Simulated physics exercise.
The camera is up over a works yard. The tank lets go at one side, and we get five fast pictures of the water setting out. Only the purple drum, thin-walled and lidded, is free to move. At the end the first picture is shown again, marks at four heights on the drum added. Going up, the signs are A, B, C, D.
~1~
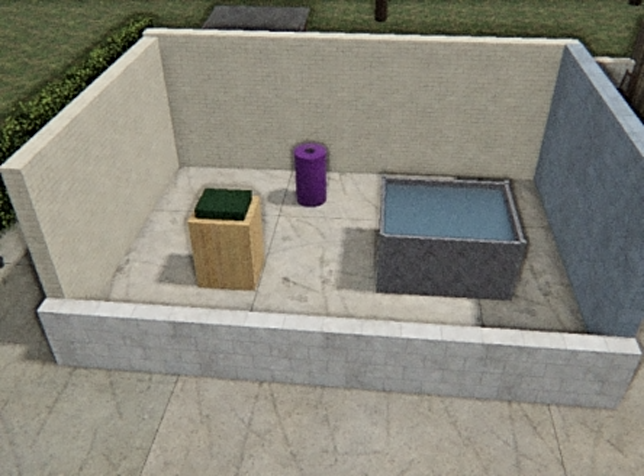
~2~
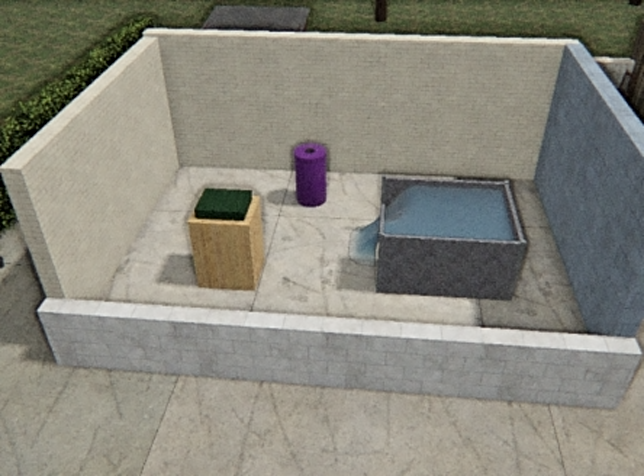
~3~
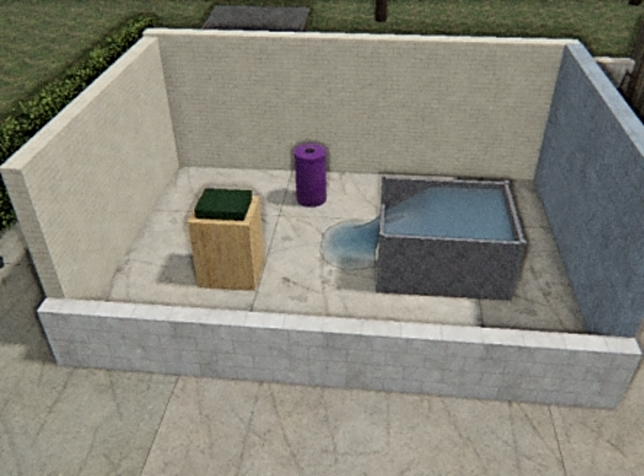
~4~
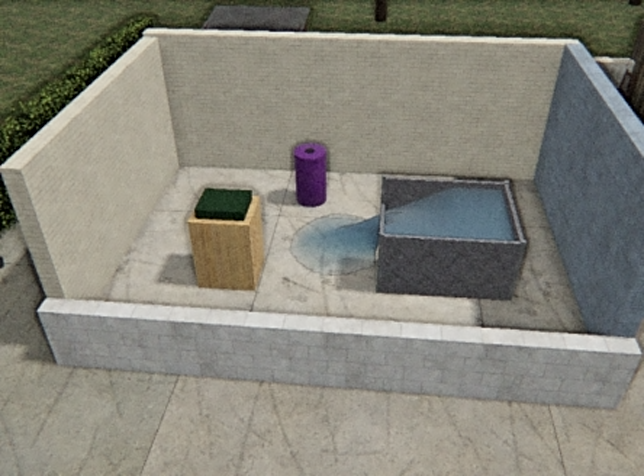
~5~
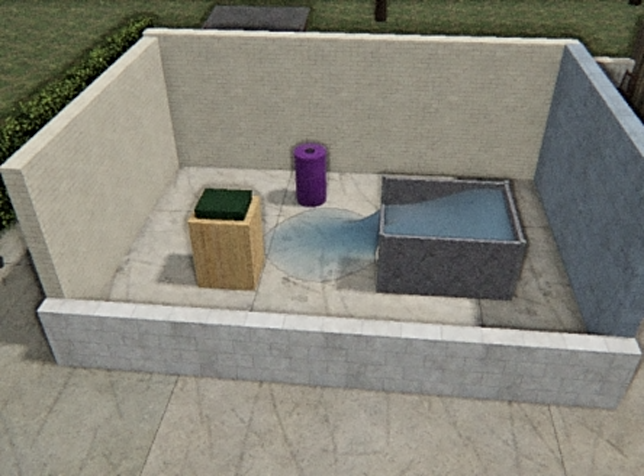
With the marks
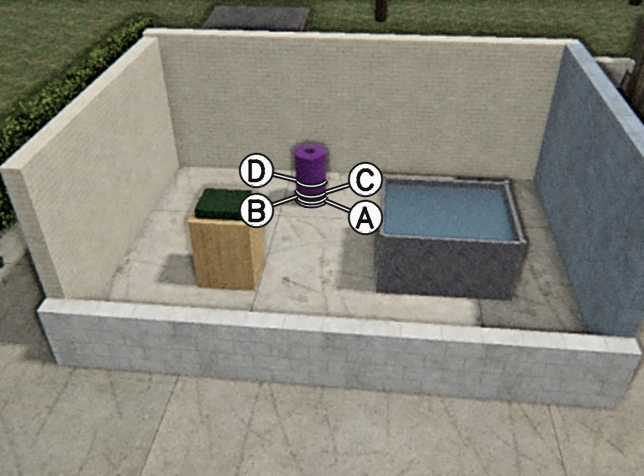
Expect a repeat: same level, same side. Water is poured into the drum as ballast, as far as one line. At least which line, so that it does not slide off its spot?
Line D.
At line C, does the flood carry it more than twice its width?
No, it does not.
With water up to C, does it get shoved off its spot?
Yes.
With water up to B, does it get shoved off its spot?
Yes, it does.
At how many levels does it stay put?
One.
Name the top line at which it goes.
C.
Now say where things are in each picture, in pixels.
In the first frame, lid of the purple drum at (311, 151); tank full, its middle at (447, 212).
In the second frame, 1 % of the ground wet, in view closest to the drum at (363, 228).
In the third frame, 3 % of the ground wet, in view closest to the drum at (334, 228).
In the fourth frame, 6 % of the ground wet, in view closest to the drum at (336, 216).
In the fifth frame, lid of the purple drum at (311, 151); 9 % of the ground wet, in view closest to the drum at (308, 212).
On the marked copy, A at (310, 205); B at (310, 202); C at (309, 197); D at (309, 186); from the bottom up A, B, C, D.
If A is chosen, it is pushed about 5 times its own width away.
If B is chosen, it is pushed about 5 times its own width away.
If C is chosen, it is pushed about its own width away.
If D is chosen, it does not move.
